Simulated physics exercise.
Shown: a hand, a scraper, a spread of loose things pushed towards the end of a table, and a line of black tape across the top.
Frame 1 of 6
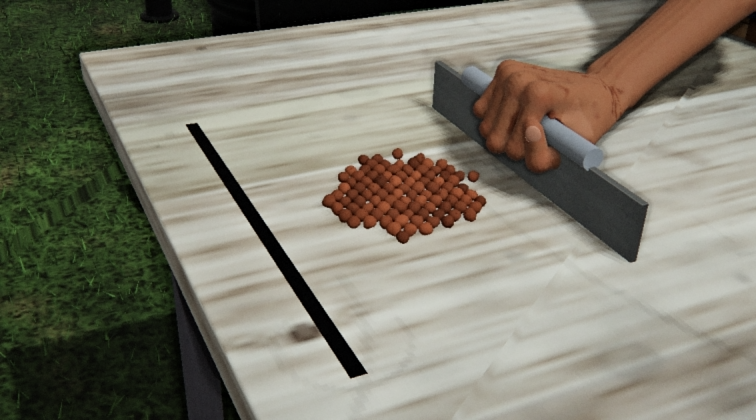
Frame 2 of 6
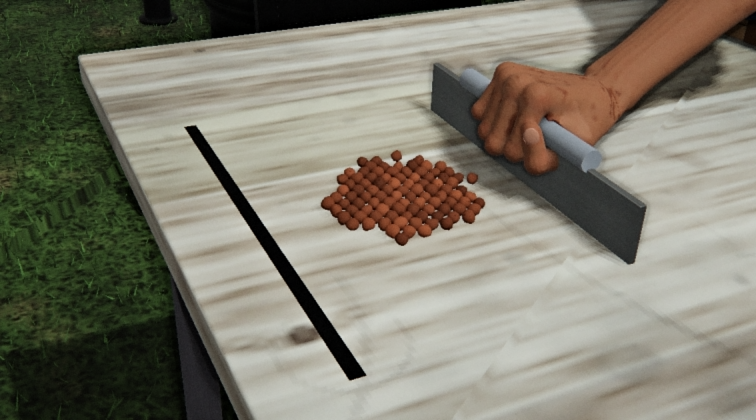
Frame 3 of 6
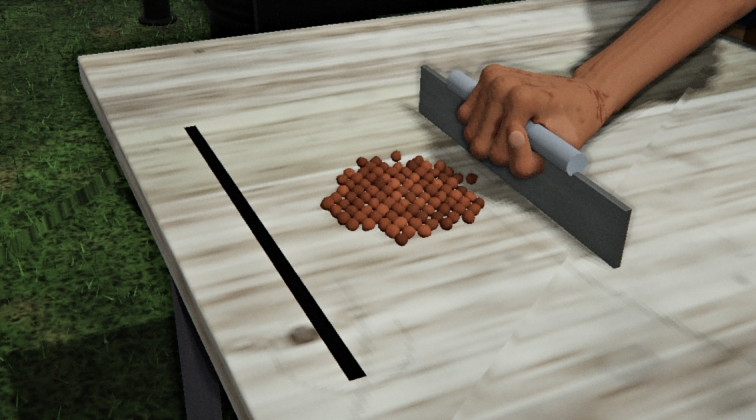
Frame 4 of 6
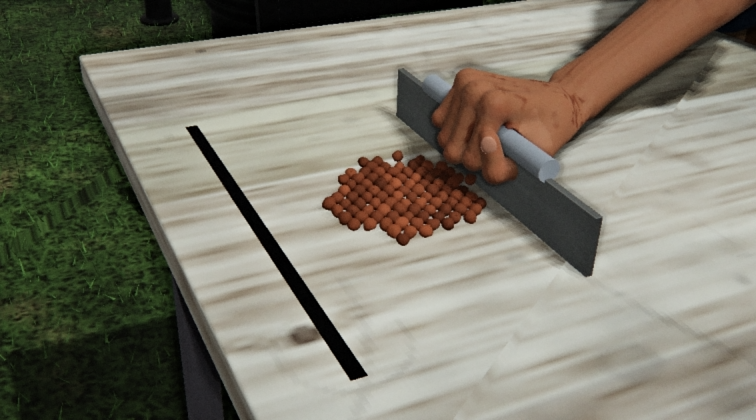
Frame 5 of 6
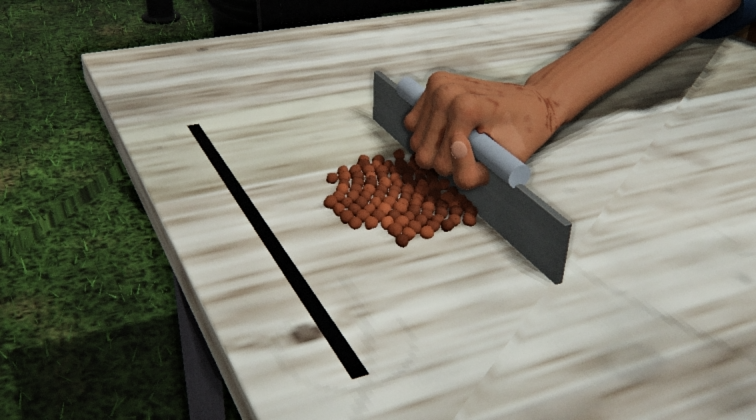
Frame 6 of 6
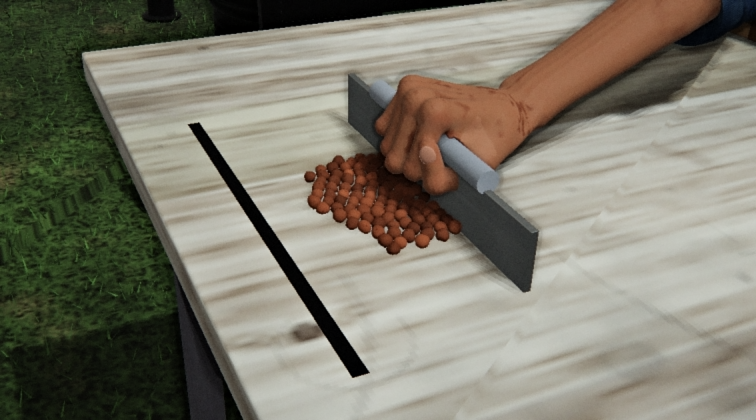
On a pale wooden table beside some grass, a hand held a grey scraper still near a heap of reddish-brown clay pellets, then slid it left into them, pushing them towards a black tape line.
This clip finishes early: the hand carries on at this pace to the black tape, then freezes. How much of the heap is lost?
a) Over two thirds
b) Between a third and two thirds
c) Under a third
Option c: Under a third.
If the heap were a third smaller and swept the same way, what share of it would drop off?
Near 10 per cent of the pieces.
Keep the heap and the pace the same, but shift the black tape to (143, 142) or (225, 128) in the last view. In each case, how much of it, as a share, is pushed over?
It would come to 100 percent in the first case and 0 percent in the second.
Just after the last frame, scraper still moving, near (337, 156); heap all on the table, its front near (235, 208).
A moment on, scraper stopped at the black tape; heap about a tenth over the edge.
Further on, scraper stopped at the black tape; heap roughly a quarter over the edge.
When it is over, scraper stopped at the black tape; heap roughly a quarter over the edge.
